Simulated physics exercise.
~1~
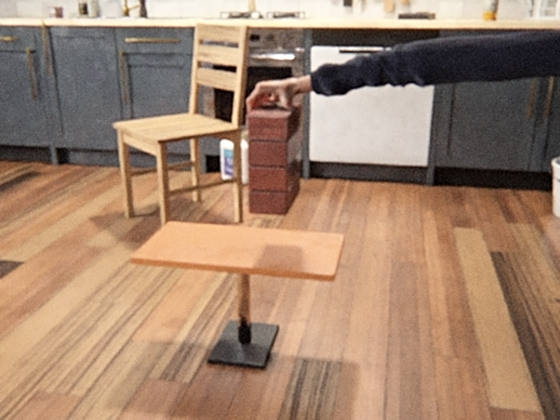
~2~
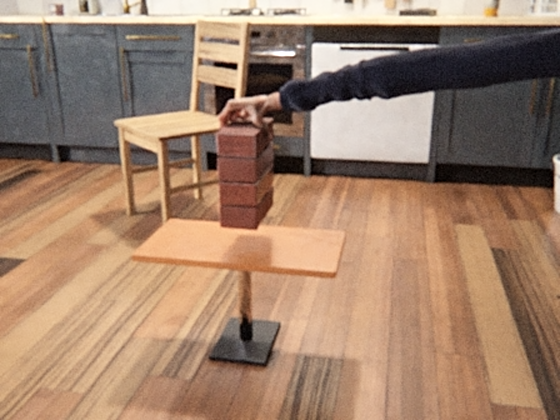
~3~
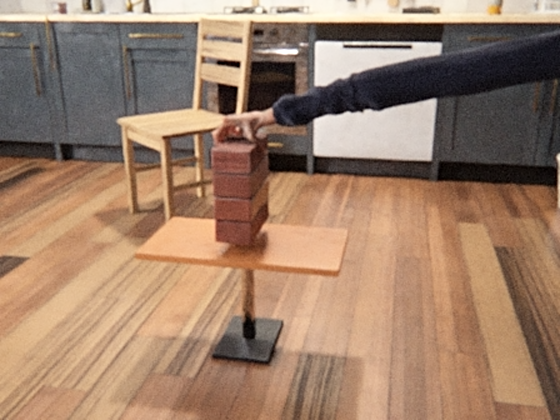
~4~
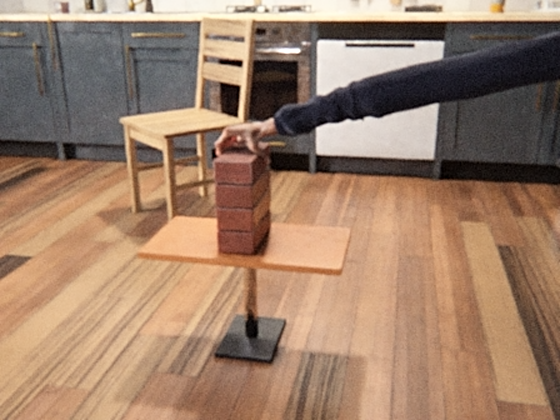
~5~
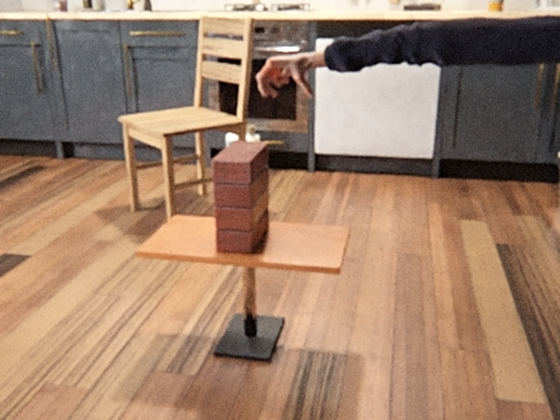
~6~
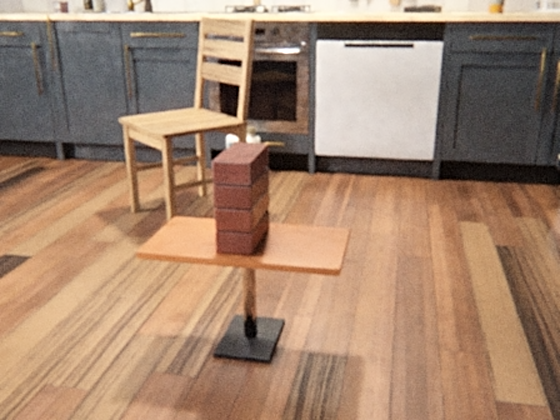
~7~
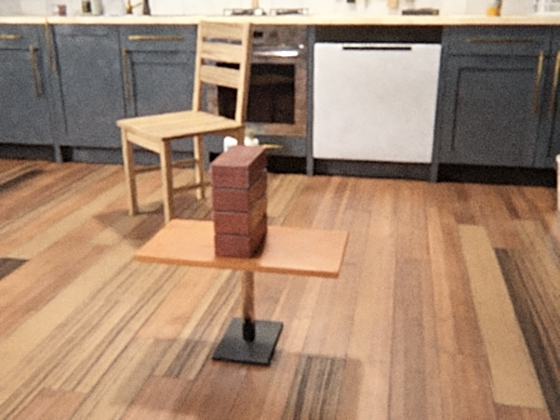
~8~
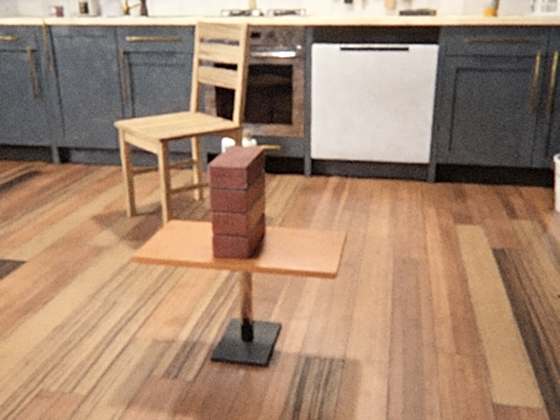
A stack of reddish bricks was lowered by hand onto a small orange stand in a kitchen, moving left and down until it settled on top. The hand let go and drew away, and the stand stayed upright with the bricks resting still.
